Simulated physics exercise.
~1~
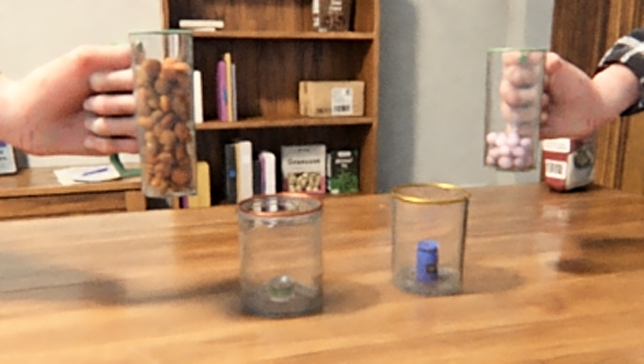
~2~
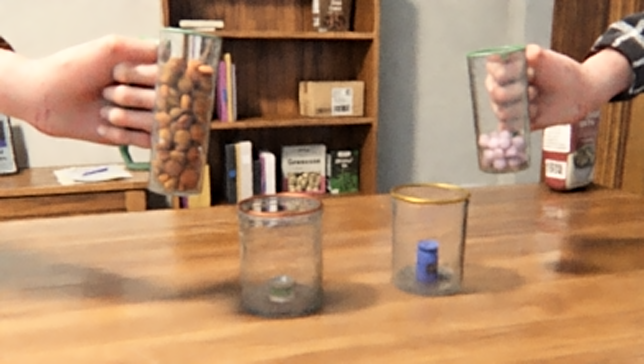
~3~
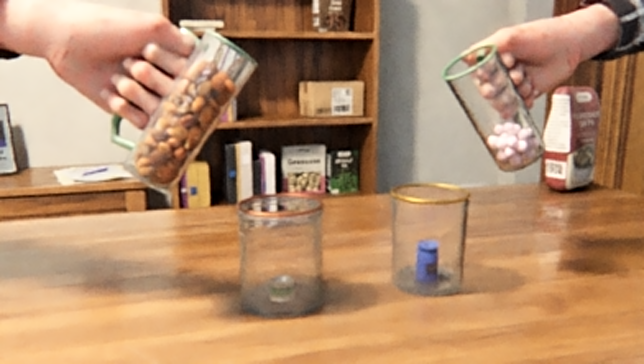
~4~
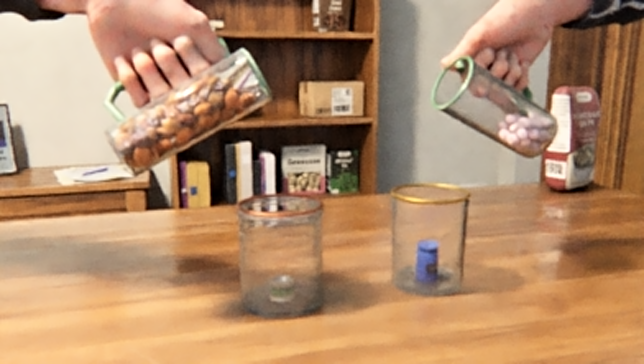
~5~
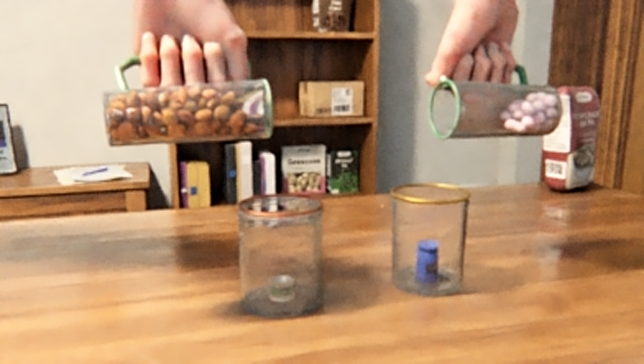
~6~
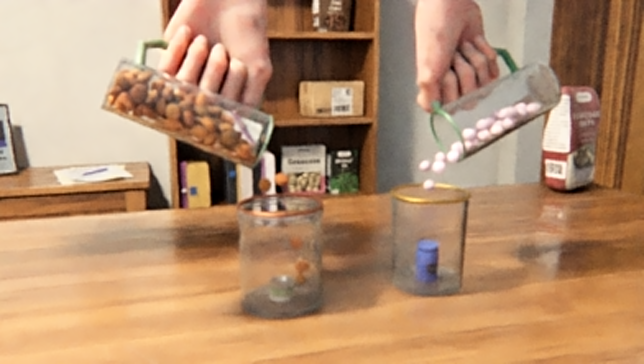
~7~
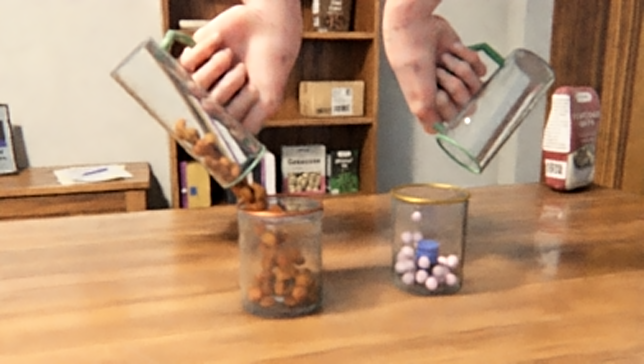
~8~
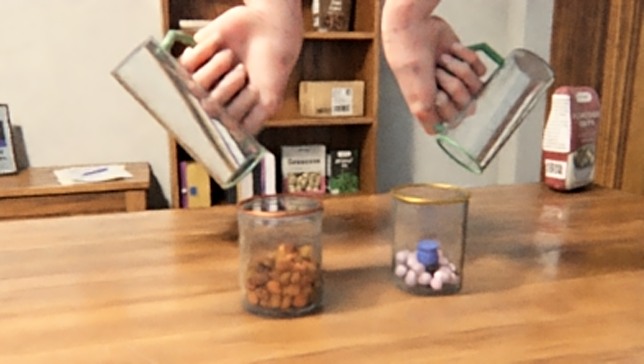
Two hands tipped clear cups over two glass containers, pouring brown nut-like pieces into the left and pinkish-white balls into the right, until the small object on the left was buried while the blue one on the right still poked out.
